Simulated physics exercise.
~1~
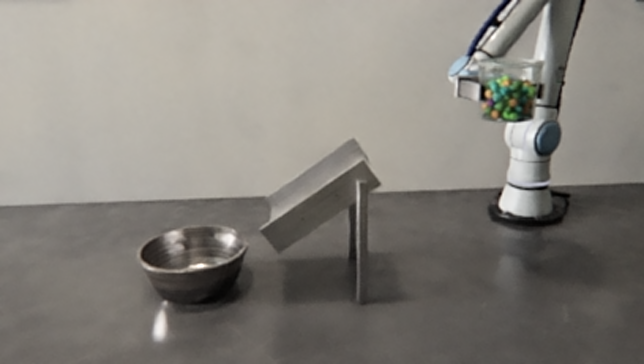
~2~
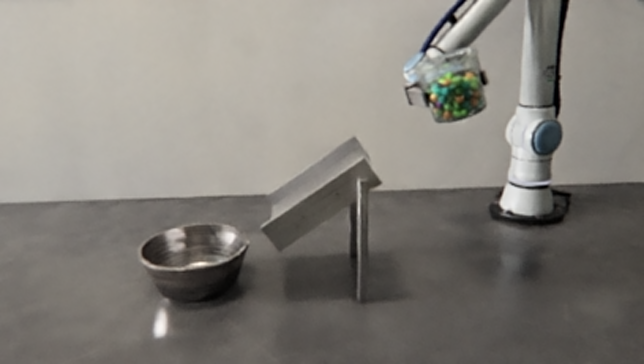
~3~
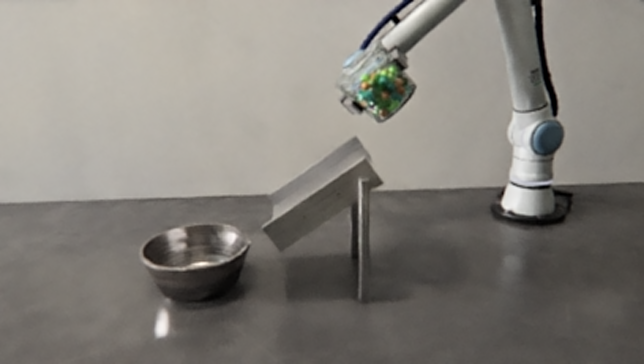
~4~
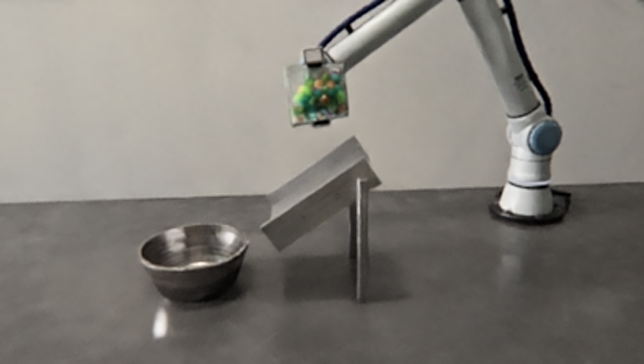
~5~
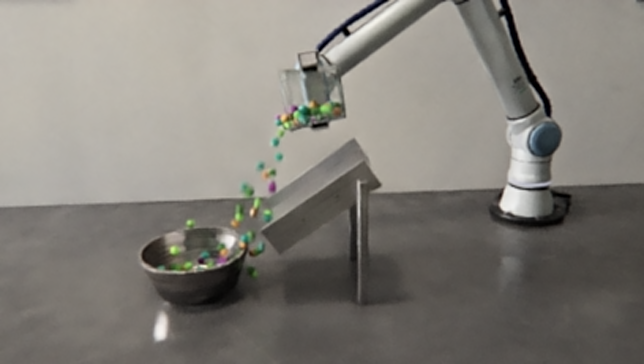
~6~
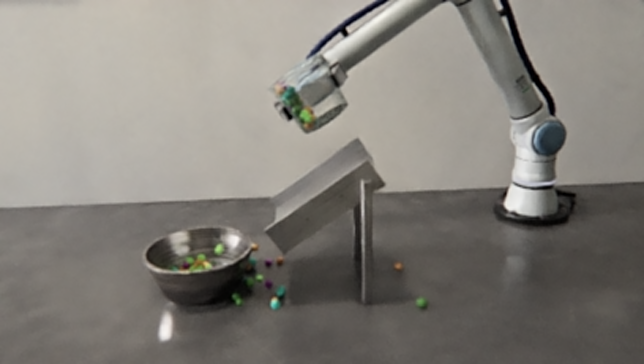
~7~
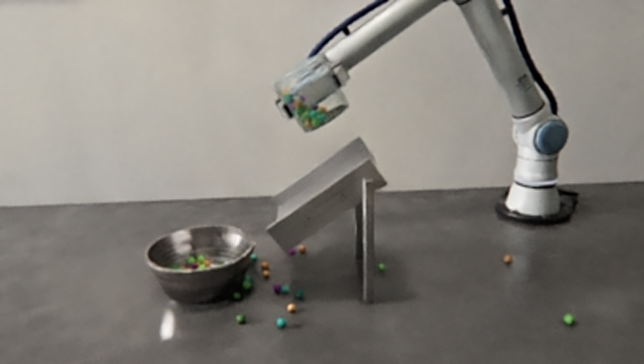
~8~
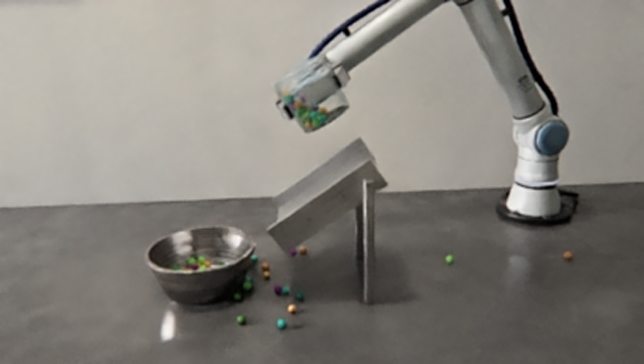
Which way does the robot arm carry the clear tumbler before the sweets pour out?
The arm carries the tumbler to the left, bringing it above the sloping metal chute.
